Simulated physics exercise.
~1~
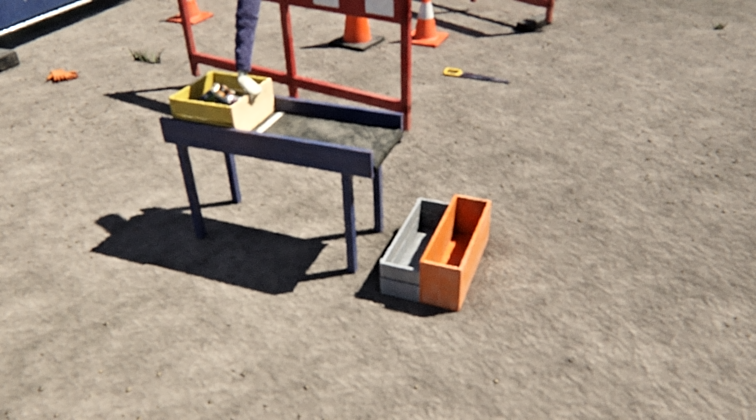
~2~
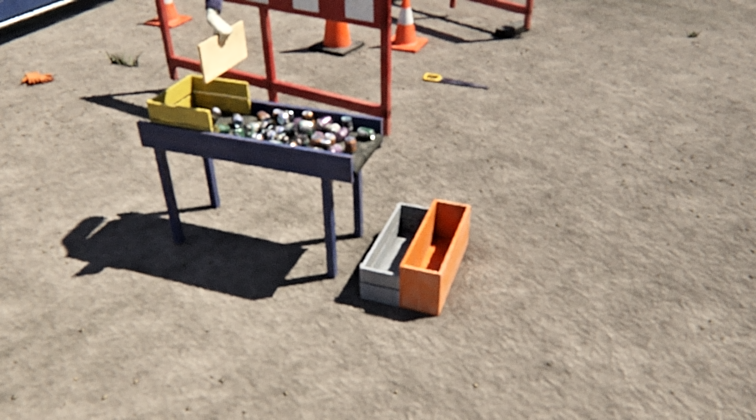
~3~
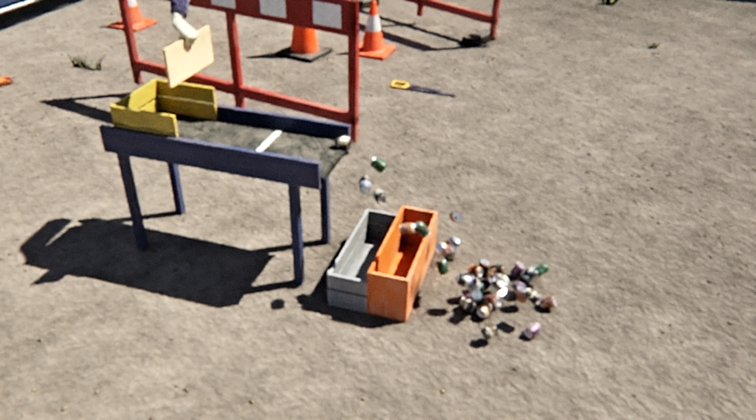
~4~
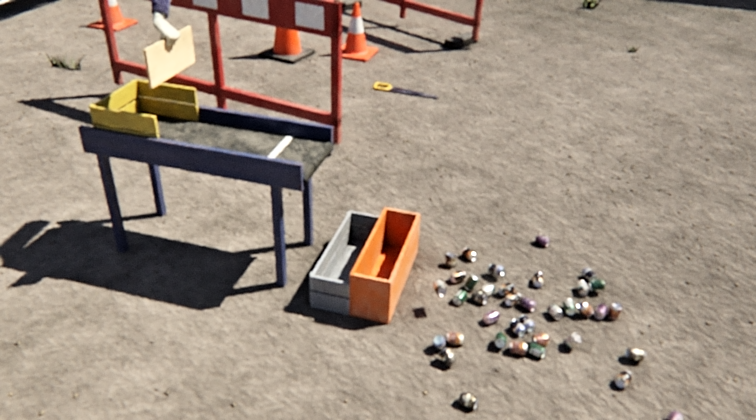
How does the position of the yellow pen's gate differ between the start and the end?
At the start the gate is down at the belt side of the yellow pen, closing it. At the end it is held up above the pen, leaving that side open.
